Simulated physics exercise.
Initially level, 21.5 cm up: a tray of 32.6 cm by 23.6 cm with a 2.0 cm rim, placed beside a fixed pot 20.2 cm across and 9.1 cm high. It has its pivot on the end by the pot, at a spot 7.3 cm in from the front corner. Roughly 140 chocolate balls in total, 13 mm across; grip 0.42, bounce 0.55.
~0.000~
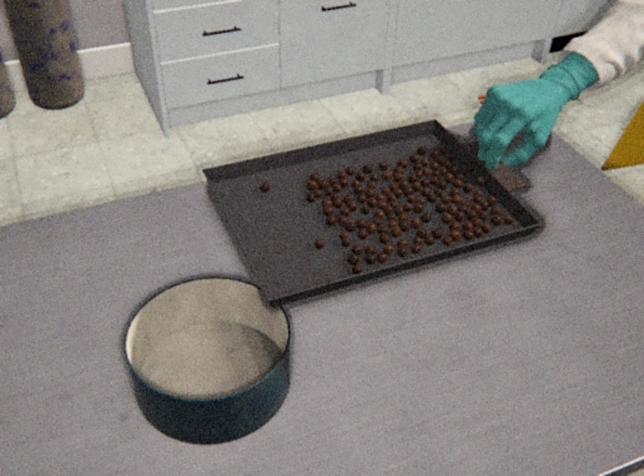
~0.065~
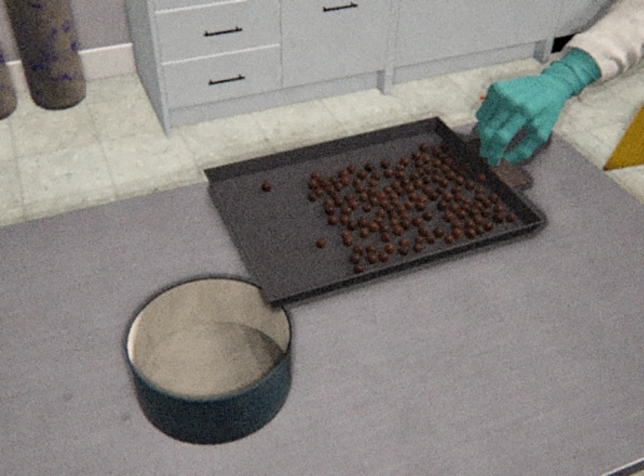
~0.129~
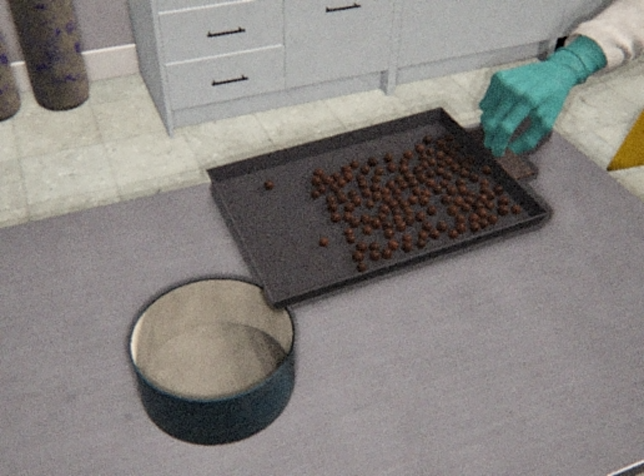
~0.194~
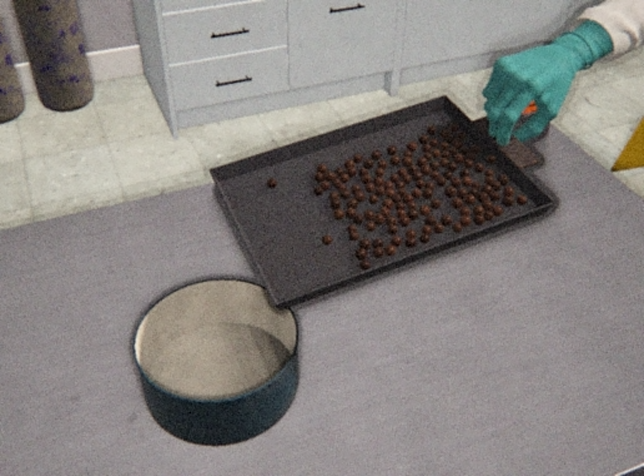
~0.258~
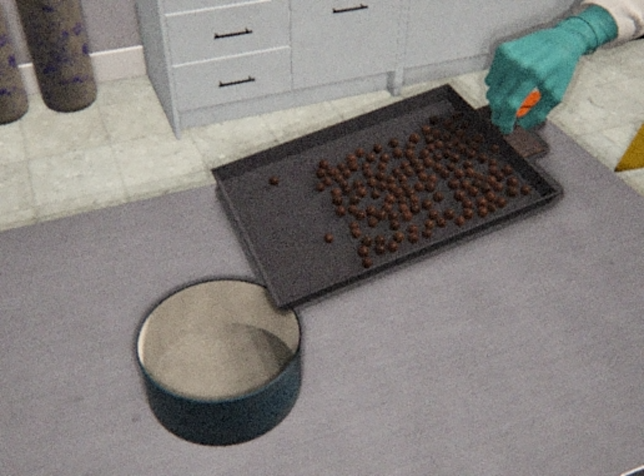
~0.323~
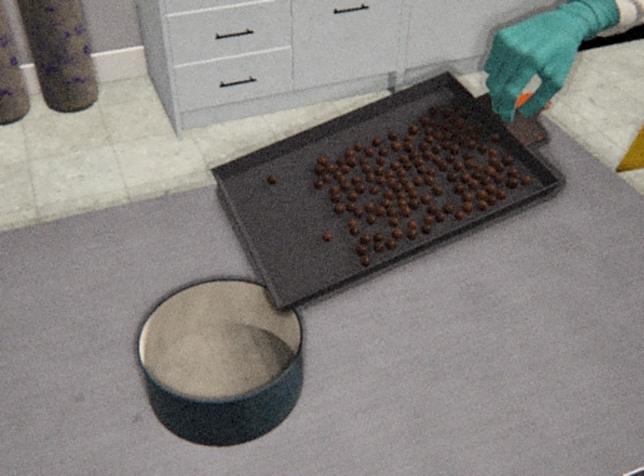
A teal-gloved hand with a pale sleeve grips the right end of a dark tray on a grey tabletop, seen from above at an angle, with light grey drawers and pale floor tiles behind. Many small brown balls lie mostly on the tray's right half, and a dark blue pot with a cream inside stands at lower left. The hand raises the tray's far right end, tilting it toward the pot while the balls keep their places on it, and the view shifts very slightly.
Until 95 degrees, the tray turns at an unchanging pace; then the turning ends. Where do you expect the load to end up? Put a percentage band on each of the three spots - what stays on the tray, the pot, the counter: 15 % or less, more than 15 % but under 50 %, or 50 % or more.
Tray: Up to 15 %; pot: 50 % or more; counter: In between.
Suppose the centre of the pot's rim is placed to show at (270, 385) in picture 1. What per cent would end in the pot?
The share would be some 80 per cent.
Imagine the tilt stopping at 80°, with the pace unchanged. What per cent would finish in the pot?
Roughly 70 %.
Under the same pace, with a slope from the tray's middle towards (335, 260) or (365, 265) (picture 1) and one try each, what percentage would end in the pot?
Near 15 and 10 per cent, in that order.
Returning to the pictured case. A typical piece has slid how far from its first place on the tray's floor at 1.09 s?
Displacement on the tray: Roughly 18 cm.
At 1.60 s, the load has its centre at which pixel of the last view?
Approx. (260, 259).
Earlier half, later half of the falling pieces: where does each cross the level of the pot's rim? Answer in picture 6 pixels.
Roughly (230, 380) to start, and after that (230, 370).
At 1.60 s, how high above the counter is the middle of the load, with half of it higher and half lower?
The halfway mark sits at about 24 cm.
Then, at 1.09 s, tilt 51 degrees; the tray holds 90 %, the pot 5 %.
Then, at 1.60 s, tilt 77 degrees; the tray holds 85 %, the pot 10 %.
After 2.17 s, tilt 95 degrees; the tray holds 0 %, the pot 70 %.
In the end, at 3.1 s, tray 0 %, pot 70 %, counter 30 %.
